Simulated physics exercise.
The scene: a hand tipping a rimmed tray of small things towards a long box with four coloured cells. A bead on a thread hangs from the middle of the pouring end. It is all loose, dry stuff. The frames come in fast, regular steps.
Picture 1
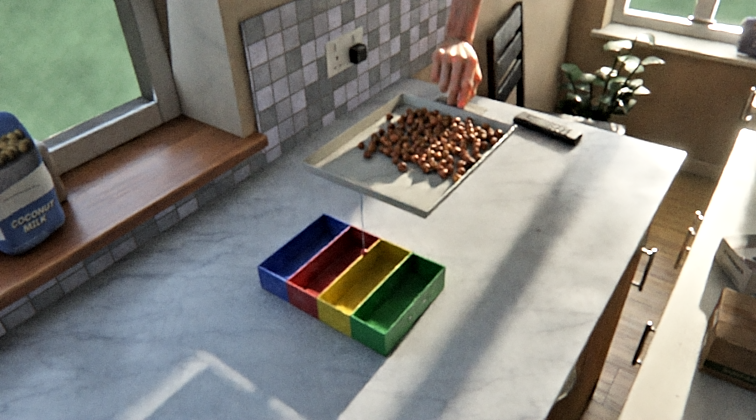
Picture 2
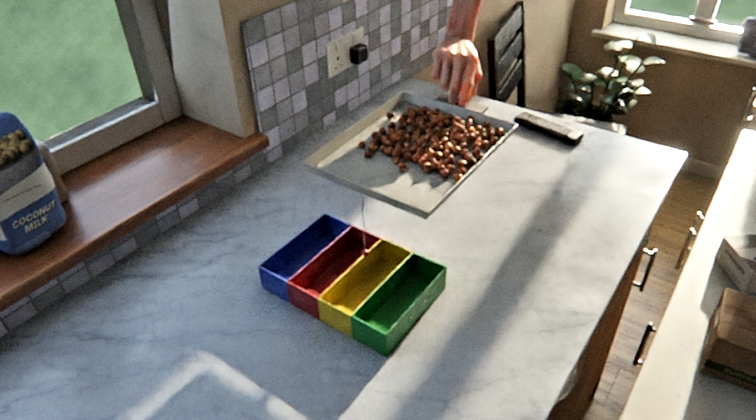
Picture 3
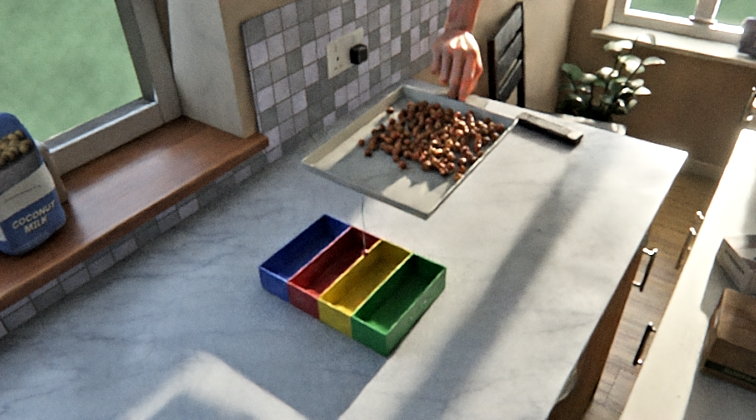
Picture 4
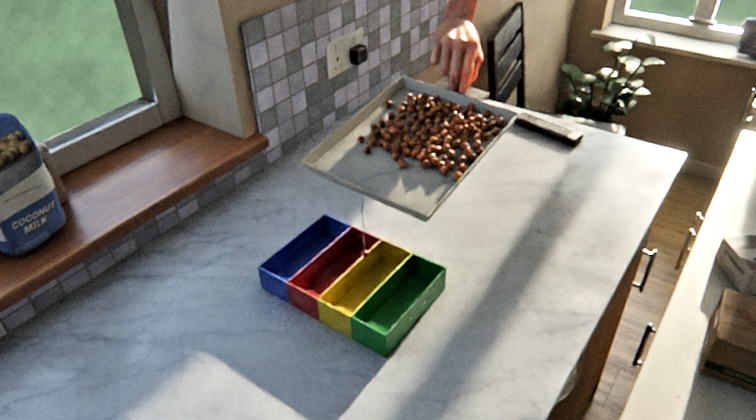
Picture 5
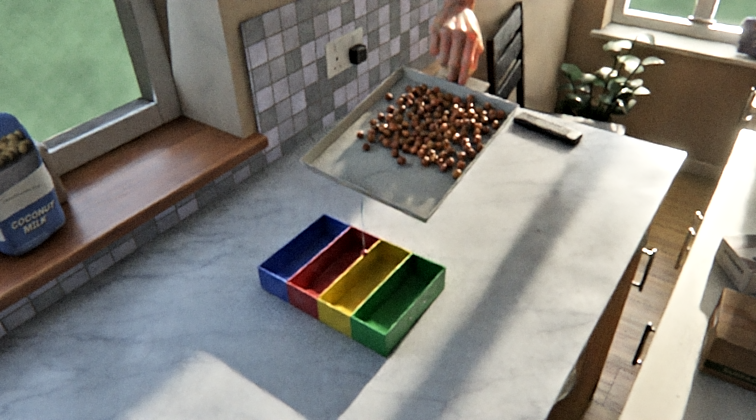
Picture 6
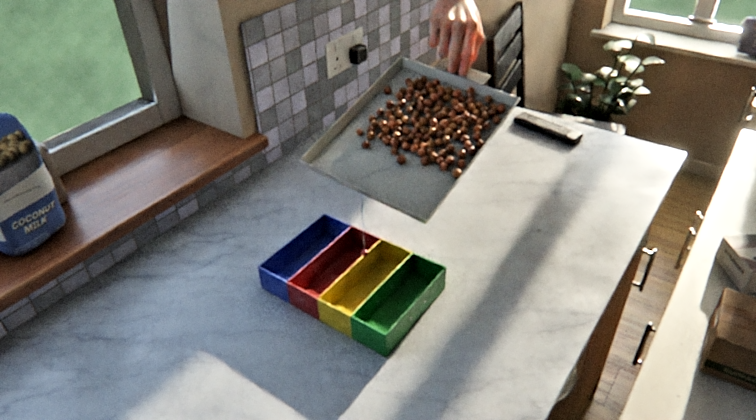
A hand at the far edge of a shallow metal tray holds it above a pale marble counter in a sunlit kitchen, seen from above at an angle. Brown hazelnuts lie on the tray, a thread hangs from its near end, and blue, red, yellow and green cells stand in a row below. The hand slowly raises the far side, steepening the tray towards its near right corner, while the camera stays still.
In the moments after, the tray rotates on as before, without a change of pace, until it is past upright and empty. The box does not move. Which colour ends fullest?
The green one ends fullest.
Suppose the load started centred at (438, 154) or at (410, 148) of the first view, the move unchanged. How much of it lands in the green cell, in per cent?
The first gives 50 %, the second 50 %.
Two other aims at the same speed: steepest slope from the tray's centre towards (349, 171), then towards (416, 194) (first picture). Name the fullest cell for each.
One: Blue. Two: That green cell.
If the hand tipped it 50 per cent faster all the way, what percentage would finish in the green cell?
Some 40 per cent.
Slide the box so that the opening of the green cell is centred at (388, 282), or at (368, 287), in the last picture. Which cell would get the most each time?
The first try: That green cell. The second: Green.
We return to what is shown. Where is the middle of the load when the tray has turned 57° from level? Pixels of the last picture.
At about (405, 195).
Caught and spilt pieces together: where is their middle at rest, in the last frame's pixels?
At about (390, 322).
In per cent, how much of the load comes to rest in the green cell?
About 40 per cent.
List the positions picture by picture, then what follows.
Corners of the pouring end at (306, 161) and (426, 208), level; middle of the load at (437, 138), hazelnuts; bead on its thread at (364, 253); blue cell at (273, 282); red cell at (303, 298); yellow cell at (334, 315); green cell at (368, 334), in the first frame.
Corners of the pouring end at (307, 161) and (427, 209), level; middle of the load at (438, 136), in the second frame.
Corners of the pouring end at (306, 161) and (426, 210), tipped barely, lowest at the right corner; middle of the load at (438, 133), in the third frame.
Corners of the pouring end at (306, 160) and (426, 213), tipped a little, lowest at the right corner; middle of the load at (438, 128), in the fourth frame.
Corners of the pouring end at (305, 159) and (425, 214), tipped a little, lowest at the right corner; middle of the load at (438, 122), in the fifth frame.
Corners of the pouring end at (304, 159) and (426, 216), tipped clearly, lowest at the right corner; middle of the load at (438, 117); blue cell at (274, 283); red cell at (303, 299); yellow cell at (335, 316); green cell at (369, 334), in the sixth frame.
Soon, tray tipped steeply; most on the tray; a small part in the green cell; a stray few in the yellow cell; a small part falling or outside the box.
A while on, tray tipped right over; about a quarter on the tray; about a quarter in the green cell; a small part in the yellow cell; a stray few in the red cell; about a third falling or outside the box.
Towards the end, tray tipped past a quarter turn; about a third in the green cell; about a quarter in the yellow cell; a stray few in the red cell; a stray few in the blue cell; about a third falling or outside the box.
Finally, tray tipped past a quarter turn; about a third in the green cell; about a quarter in the yellow cell; a stray few in the red cell; a stray few in the blue cell; about a third outside the box.
